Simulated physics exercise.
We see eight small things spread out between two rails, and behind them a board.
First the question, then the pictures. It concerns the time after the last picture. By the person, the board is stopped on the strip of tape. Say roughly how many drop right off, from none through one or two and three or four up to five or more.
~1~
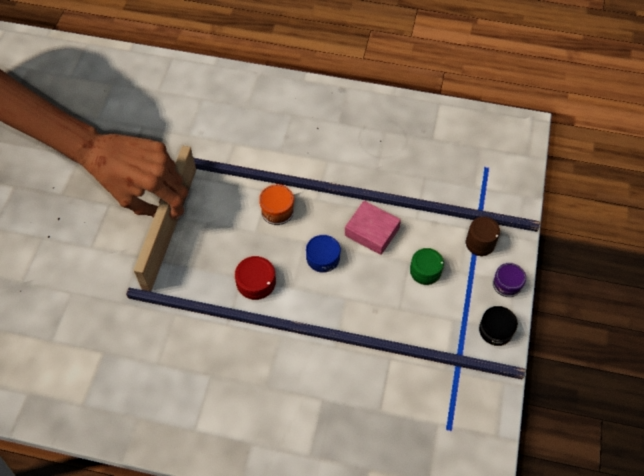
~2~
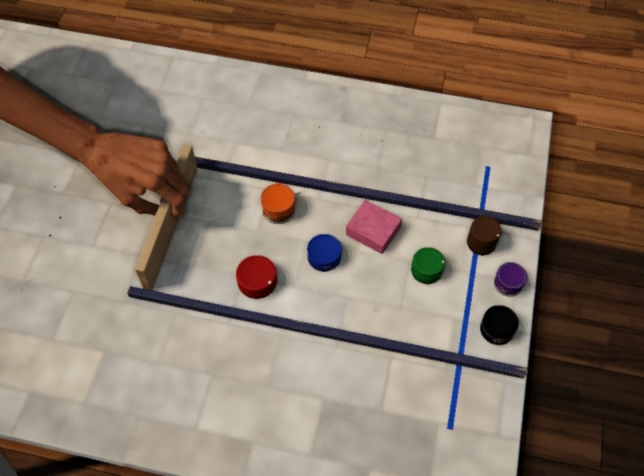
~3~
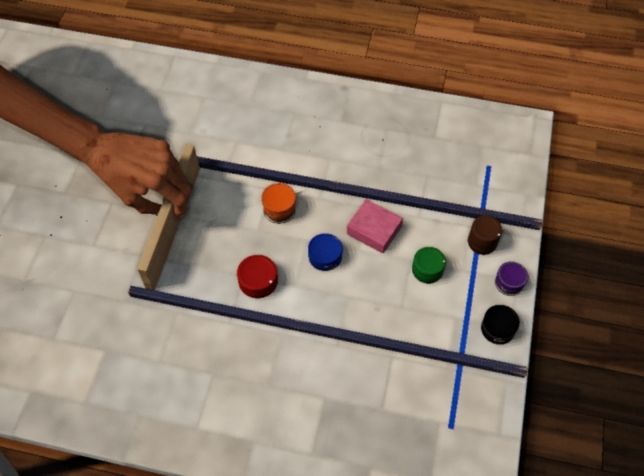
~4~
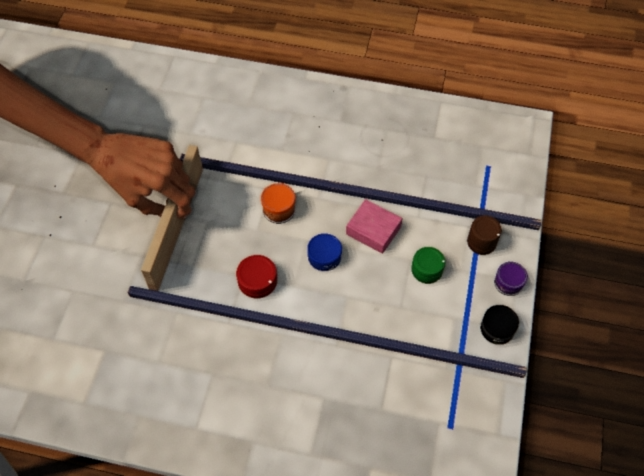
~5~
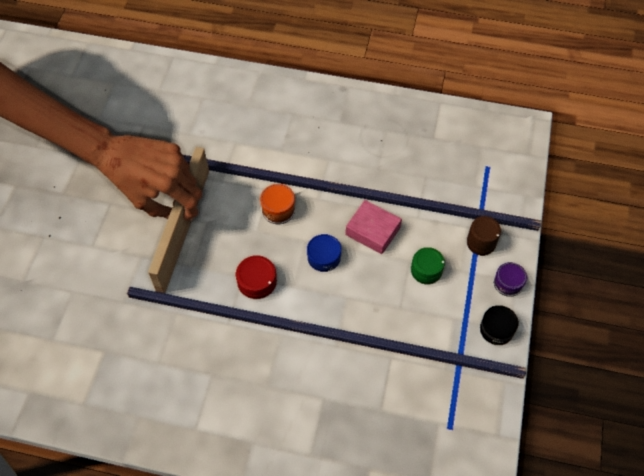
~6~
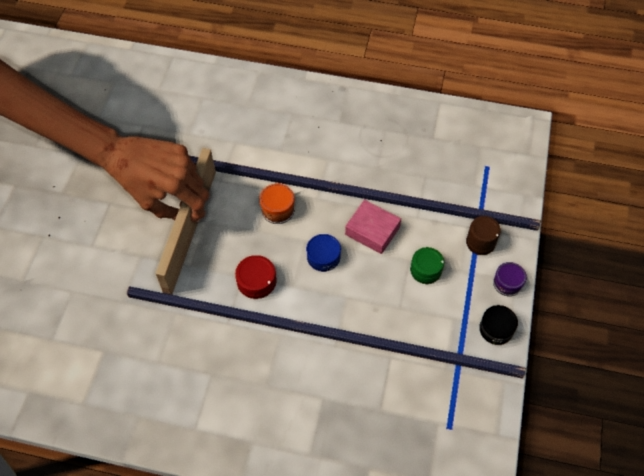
Dropping off: One or two.
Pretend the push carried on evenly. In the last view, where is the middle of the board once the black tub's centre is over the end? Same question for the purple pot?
Middle: Roughly (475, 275); roughly (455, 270).
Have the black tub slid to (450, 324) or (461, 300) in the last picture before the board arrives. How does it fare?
First place, it is safe; second place, it is safe.
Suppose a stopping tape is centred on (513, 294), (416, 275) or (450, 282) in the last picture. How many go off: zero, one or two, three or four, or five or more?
Taking the tapes one after another, the count is 5 or more, then no fall at all, then one or two.
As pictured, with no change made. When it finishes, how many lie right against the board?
That would be 3 of them.
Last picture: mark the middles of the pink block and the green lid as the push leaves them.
Pink block at (533, 258), green lid at (521, 299).
Early on, none off yet; purple pot at rest near (510, 279); black tub at rest near (498, 325); brown lid at rest near (483, 236).
A while later, none off yet; purple pot moving near (520, 284); black tub at rest near (498, 325); brown lid travelled about its own width near (531, 243).
Finally, the number that fall off is one or two; lost, brown lid and purple pot.
